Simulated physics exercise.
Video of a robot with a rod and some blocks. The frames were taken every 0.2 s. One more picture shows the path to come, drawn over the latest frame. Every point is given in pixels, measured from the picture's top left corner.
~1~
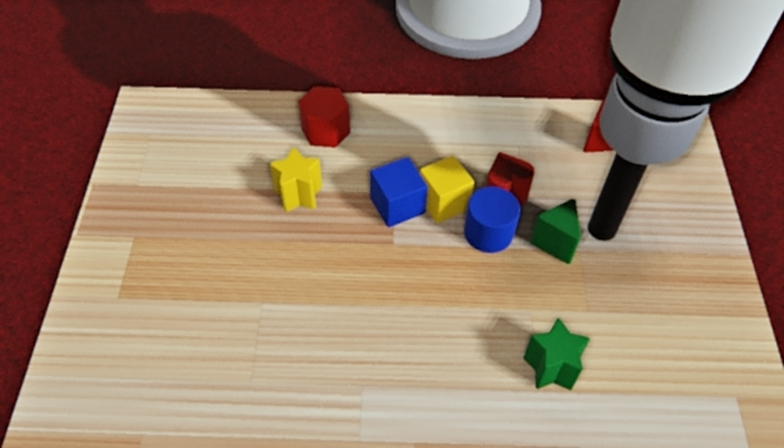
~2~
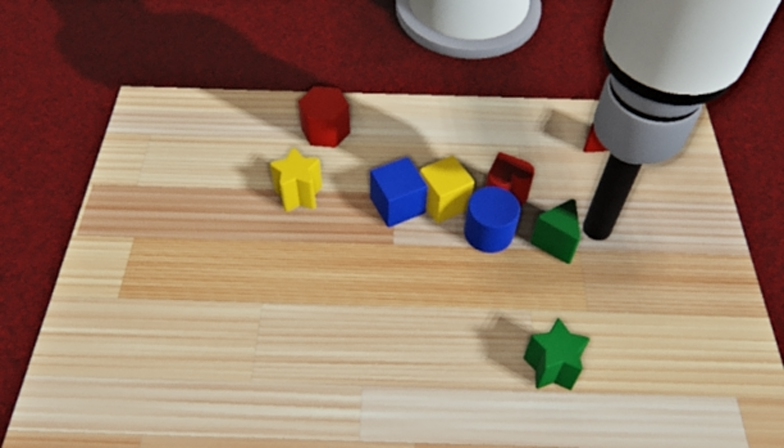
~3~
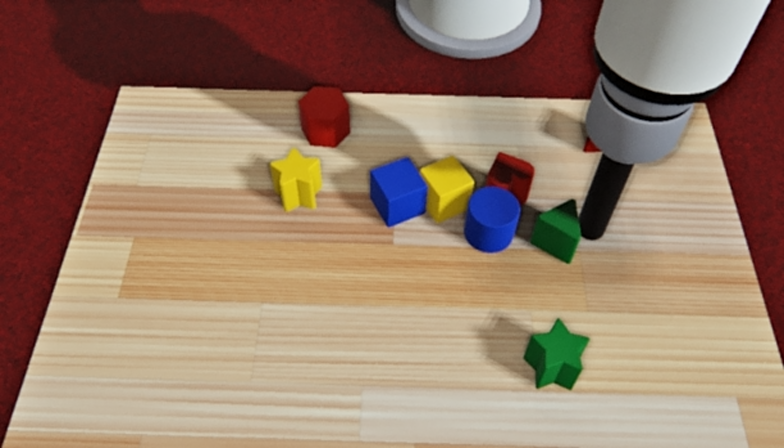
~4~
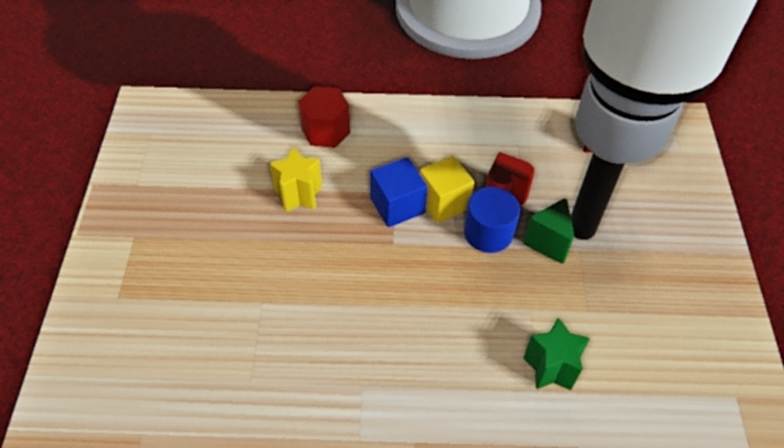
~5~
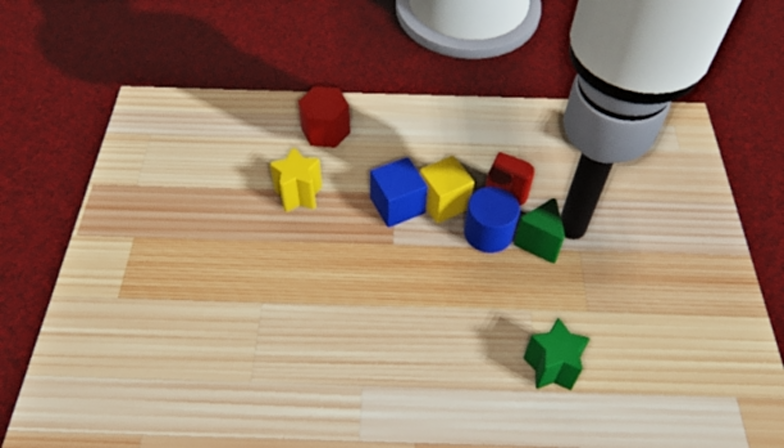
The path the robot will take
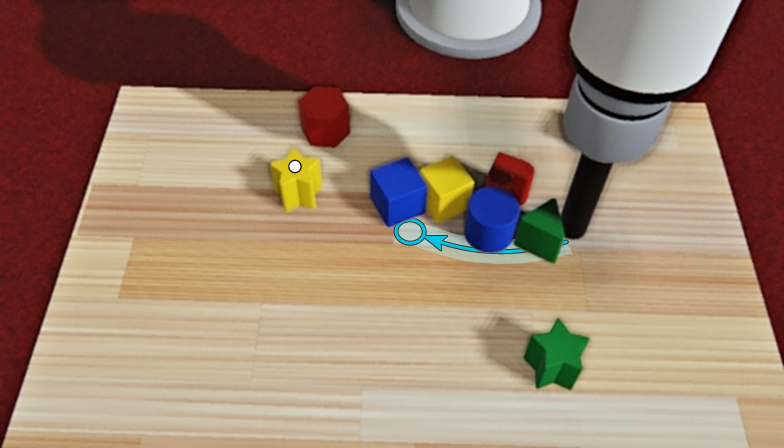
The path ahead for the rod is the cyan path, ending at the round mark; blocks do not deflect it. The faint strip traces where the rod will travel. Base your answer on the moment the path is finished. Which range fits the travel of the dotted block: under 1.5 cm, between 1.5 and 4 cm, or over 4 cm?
The answer is under 1.5 cm.
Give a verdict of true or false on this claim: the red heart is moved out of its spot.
False
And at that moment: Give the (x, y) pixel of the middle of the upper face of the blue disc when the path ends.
Around (390, 178).
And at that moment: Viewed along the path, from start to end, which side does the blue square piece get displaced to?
It shifts to the right.
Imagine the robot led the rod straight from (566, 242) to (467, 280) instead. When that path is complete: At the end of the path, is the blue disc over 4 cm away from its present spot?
It seems not.
Drawn move, from (566, 242) through (515, 251) and (461, 247) to (410, 231); the dot is on the yellow star-shaped block.
The first path, step by step. One third of the way, rod (519, 238); blue disc (469, 207); green triangle (496, 237), turned 15° anticlockwise.
Two thirds of the way, rod (462, 234); blue square piece (391, 175); blue disc (429, 202); green triangle (461, 247), turned 60° anticlockwise.
At the end, rod (411, 218); yellow star-shaped block still; blue square piece (360, 149), turned 25° anticlockwise; blue disc (390, 178); red heart still; green triangle (458, 247), turned 65° anticlockwise.
